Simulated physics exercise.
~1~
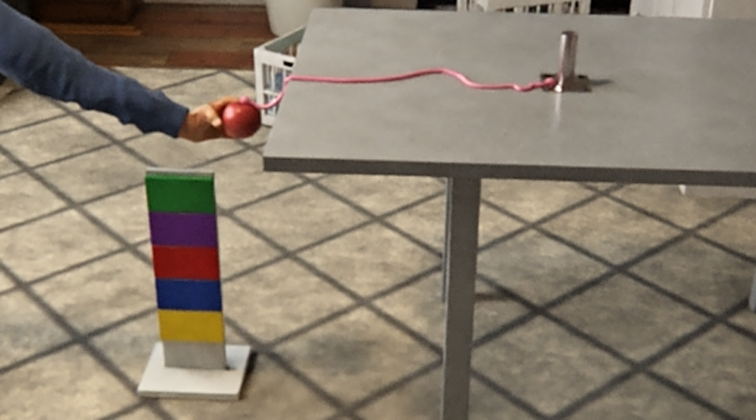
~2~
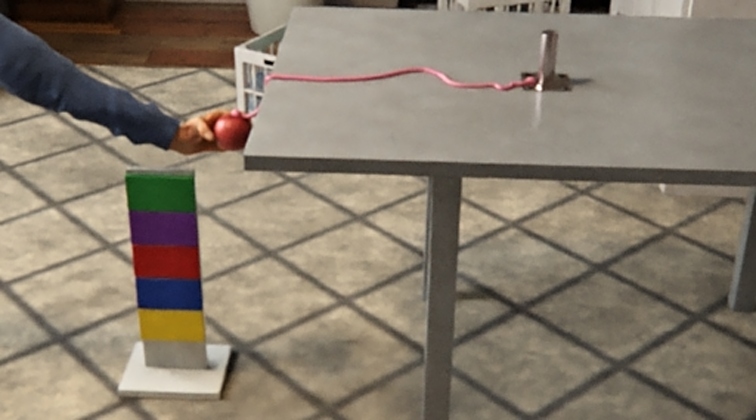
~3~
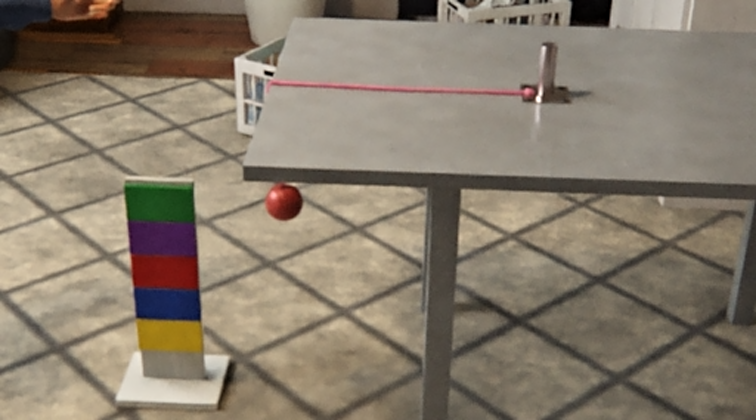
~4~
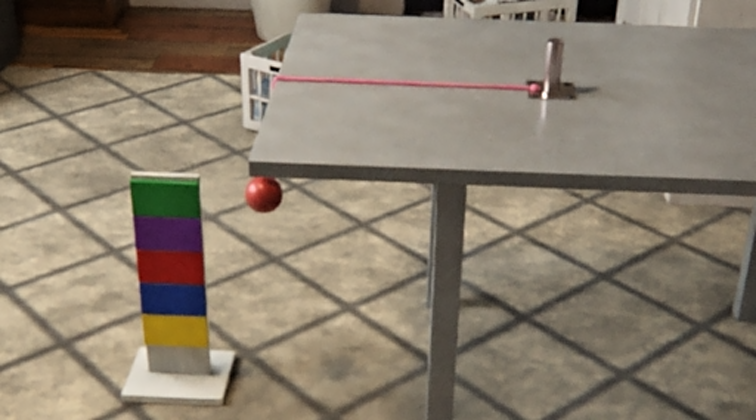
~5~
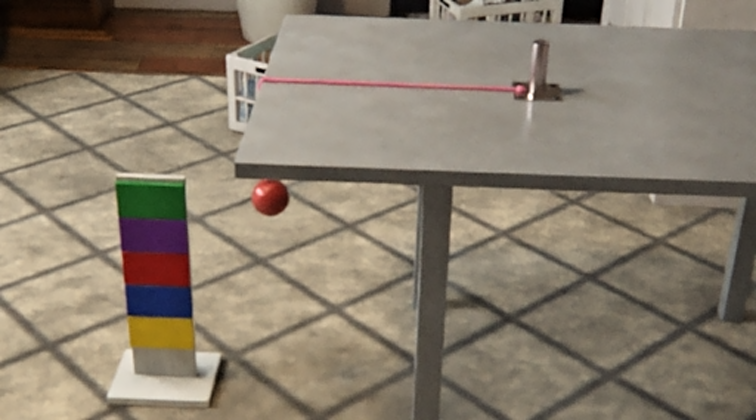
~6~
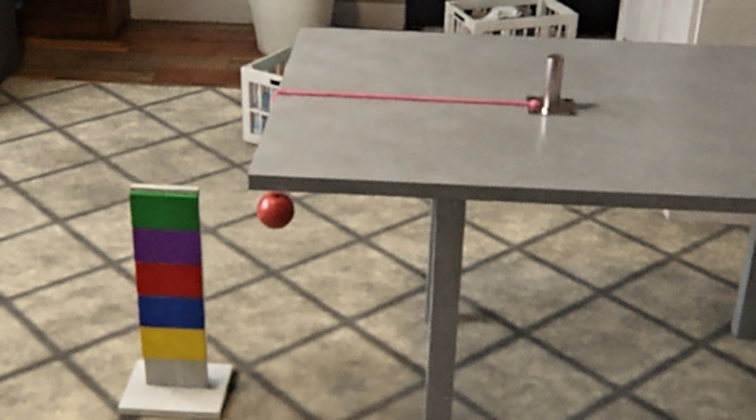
A red apple on a pink cord, tied to a post on a grey desk, was held beside the edge until the hand let go, then it dropped slightly, pulled the cord straight and hung nearly still, level with the green band.
